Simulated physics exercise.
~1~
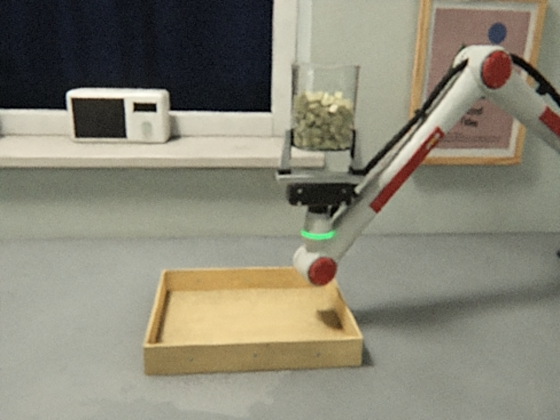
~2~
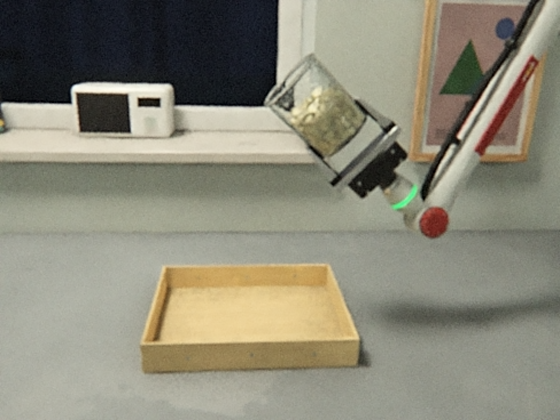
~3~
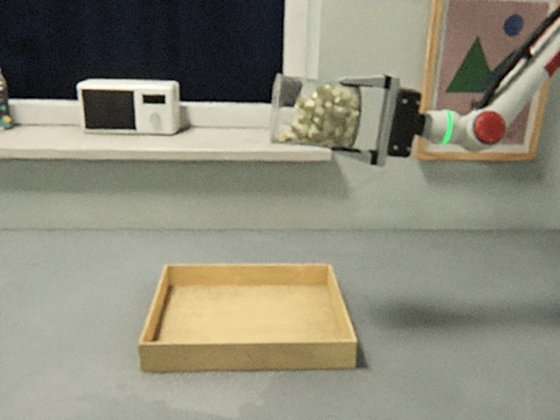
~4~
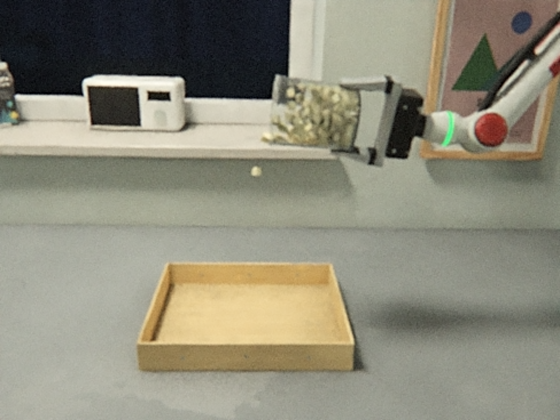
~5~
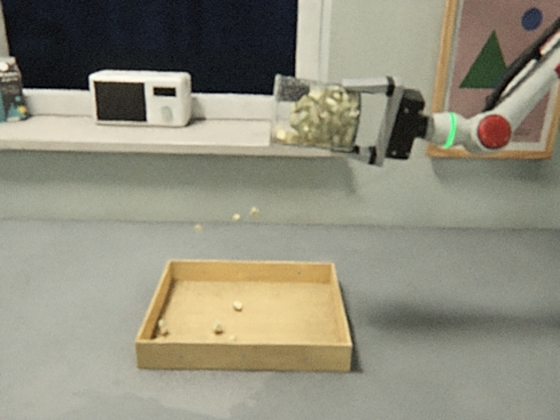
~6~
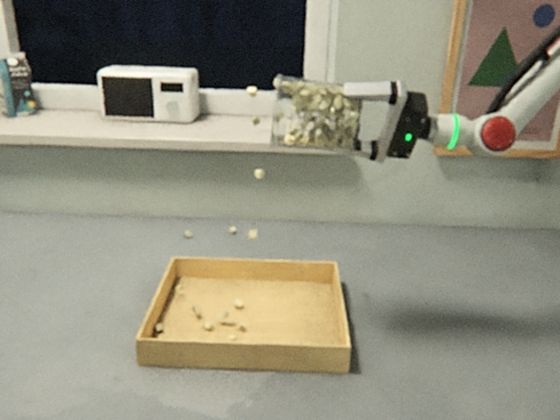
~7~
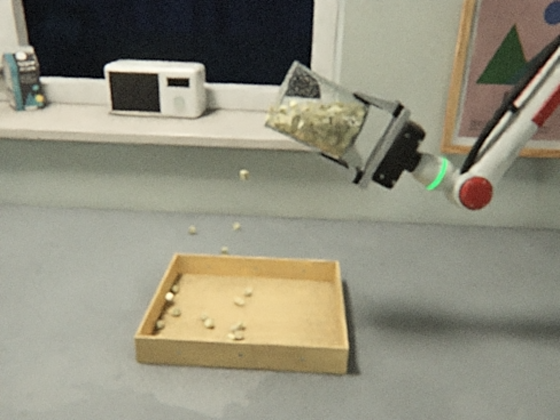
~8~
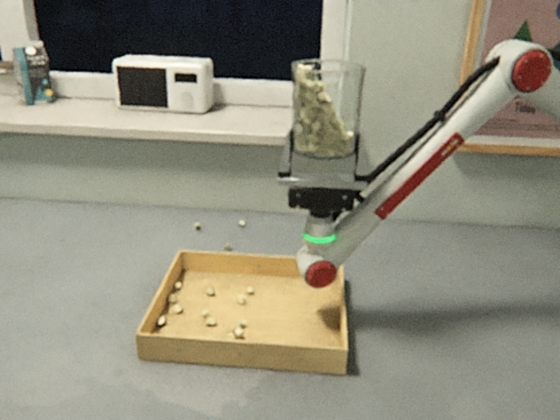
A white robot arm with red joints, reaching in from the right, holds up a clear cup of pale, greenish-white pieces above a grey table, seen from the front and slightly above. A shallow wooden tray lies below, with a white appliance on the windowsill behind and a framed print at right. The arm tips the cup leftward onto its side, and the pieces slide toward the rim. A few at a time drop out, mostly into the tray. The arm then turns the cup upright, still holding most of its load, with a small scatter left in the tray.
